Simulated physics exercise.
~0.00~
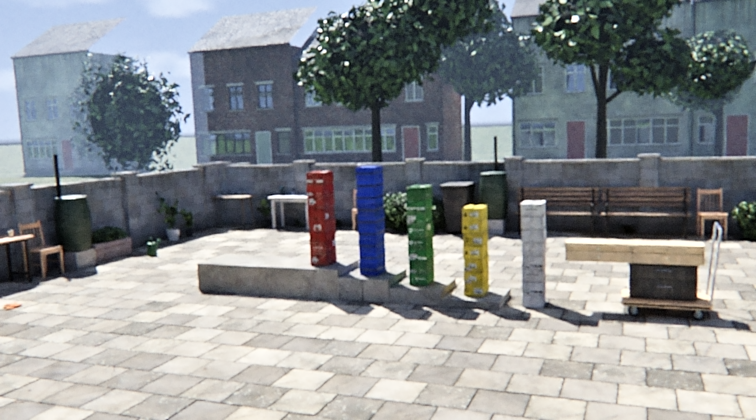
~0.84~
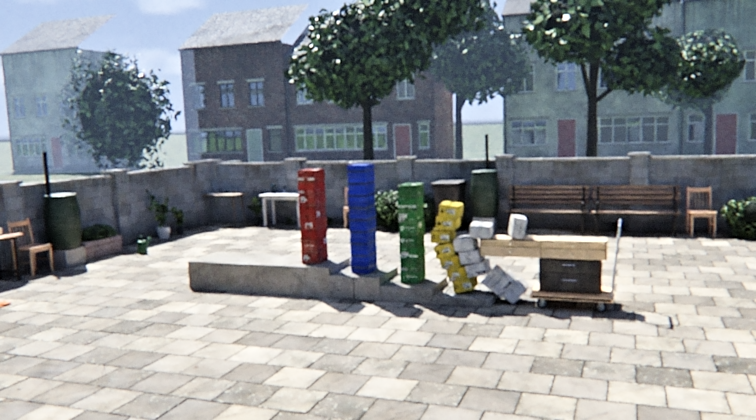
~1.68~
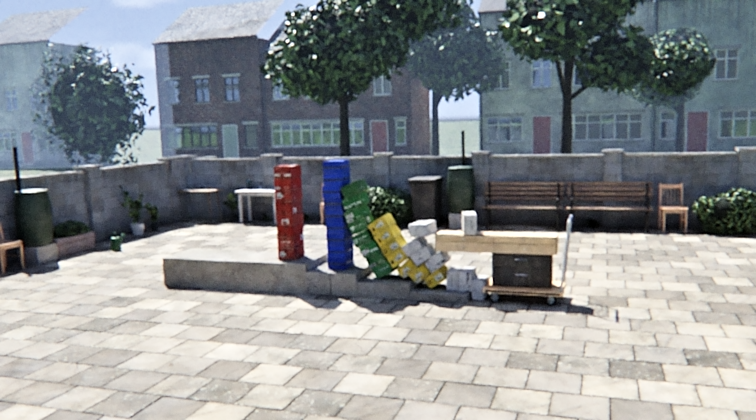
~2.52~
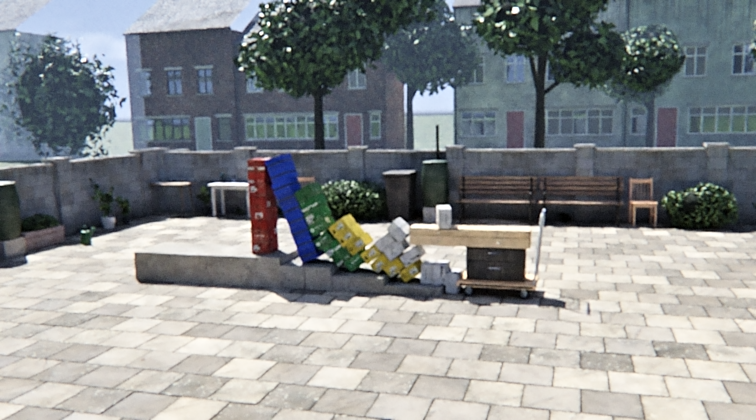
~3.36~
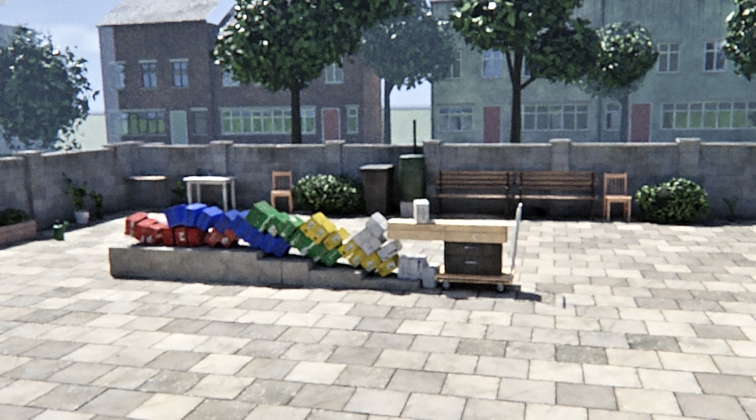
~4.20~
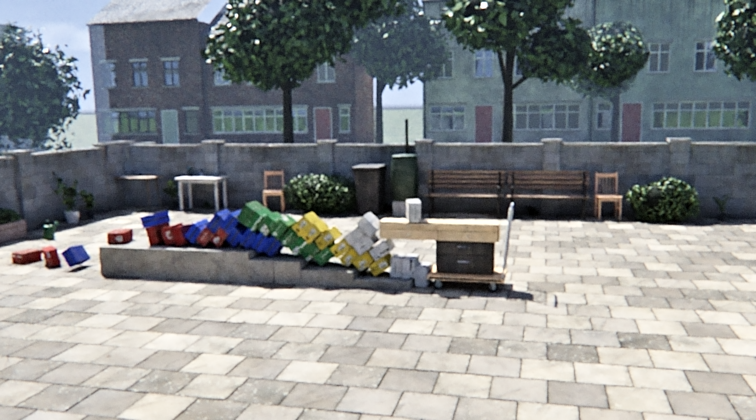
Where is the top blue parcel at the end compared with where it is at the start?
At the start it sits at the top of the upright blue column on the steps. At the end it lies down on the paving, beyond the left end of the steps, near some fallen red parcels.
